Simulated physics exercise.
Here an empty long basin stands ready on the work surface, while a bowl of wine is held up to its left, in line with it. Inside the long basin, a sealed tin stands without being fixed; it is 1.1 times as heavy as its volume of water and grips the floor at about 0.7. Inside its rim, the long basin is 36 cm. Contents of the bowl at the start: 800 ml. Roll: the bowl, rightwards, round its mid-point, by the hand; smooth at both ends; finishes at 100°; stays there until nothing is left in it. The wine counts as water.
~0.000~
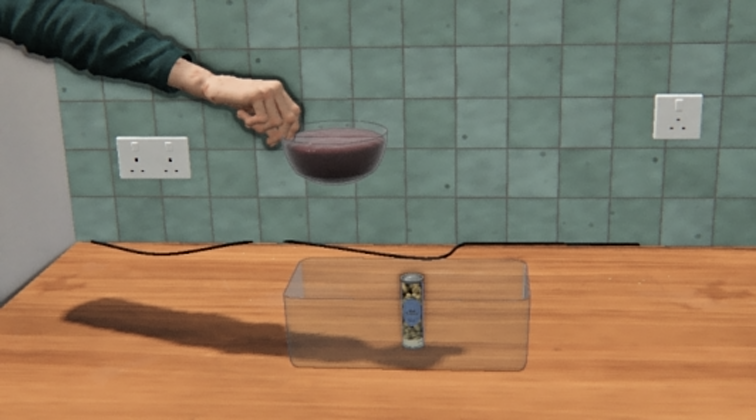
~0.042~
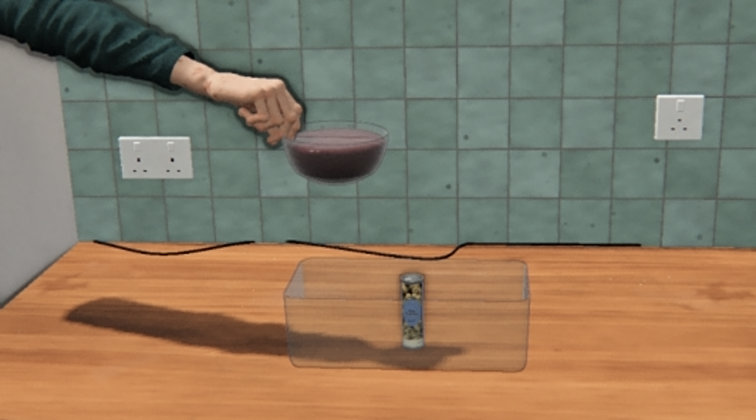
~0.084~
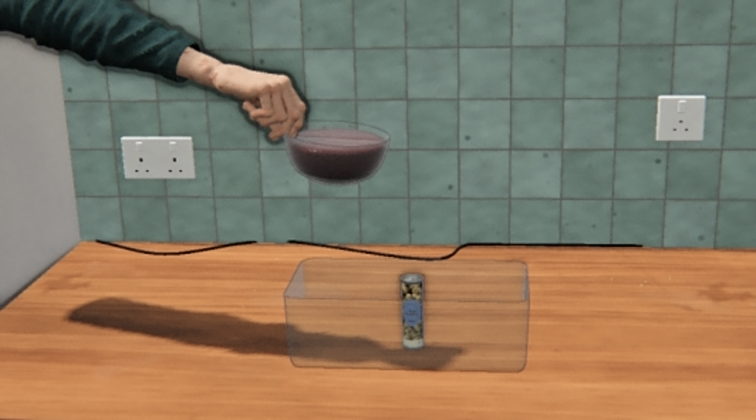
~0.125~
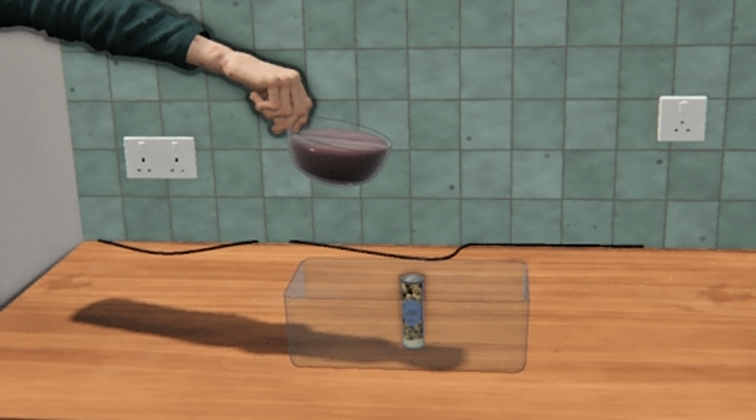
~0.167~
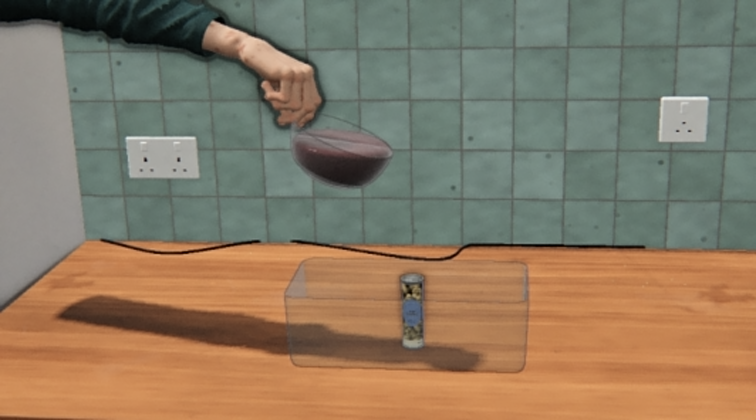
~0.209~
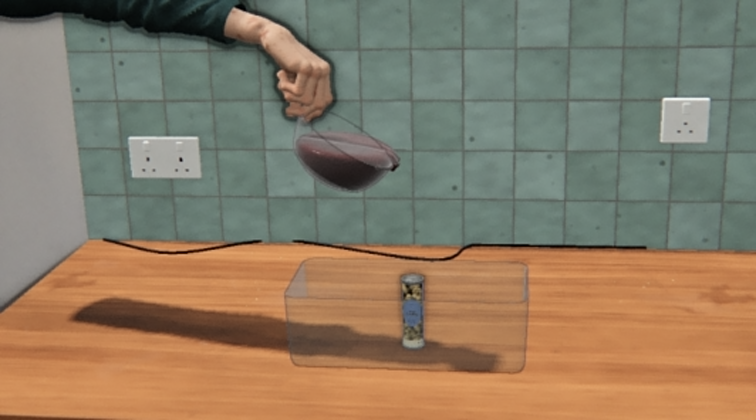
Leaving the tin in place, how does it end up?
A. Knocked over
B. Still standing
(B) Still standing.
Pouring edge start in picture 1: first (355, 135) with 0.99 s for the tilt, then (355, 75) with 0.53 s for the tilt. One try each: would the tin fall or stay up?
First it keeps standing; then it stays up.
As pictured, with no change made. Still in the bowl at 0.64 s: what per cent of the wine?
Close to 1 percent of the total.
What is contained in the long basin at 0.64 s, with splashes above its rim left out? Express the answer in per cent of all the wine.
90 %, more or less.
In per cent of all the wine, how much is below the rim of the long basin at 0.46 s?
The basin holds roughly 24 in a hundred parts at that moment.
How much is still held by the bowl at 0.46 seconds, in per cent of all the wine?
Roughly 14 %.
After 0.46 s the tilt is 95° and 13 per cent is still to pour; the tin stands where it began.
After 0.64 s the tilt is 100° and 1 per cent is still to pour; the tin stands where it began.
After 0.82 s the tilt is 100° and 0 per cent is still to pour; the tin stands where it began.
After 1.03 s the tilt is 100° and 0 per cent is still to pour; the tin stands where it began.
In the end the tin stands where it began.
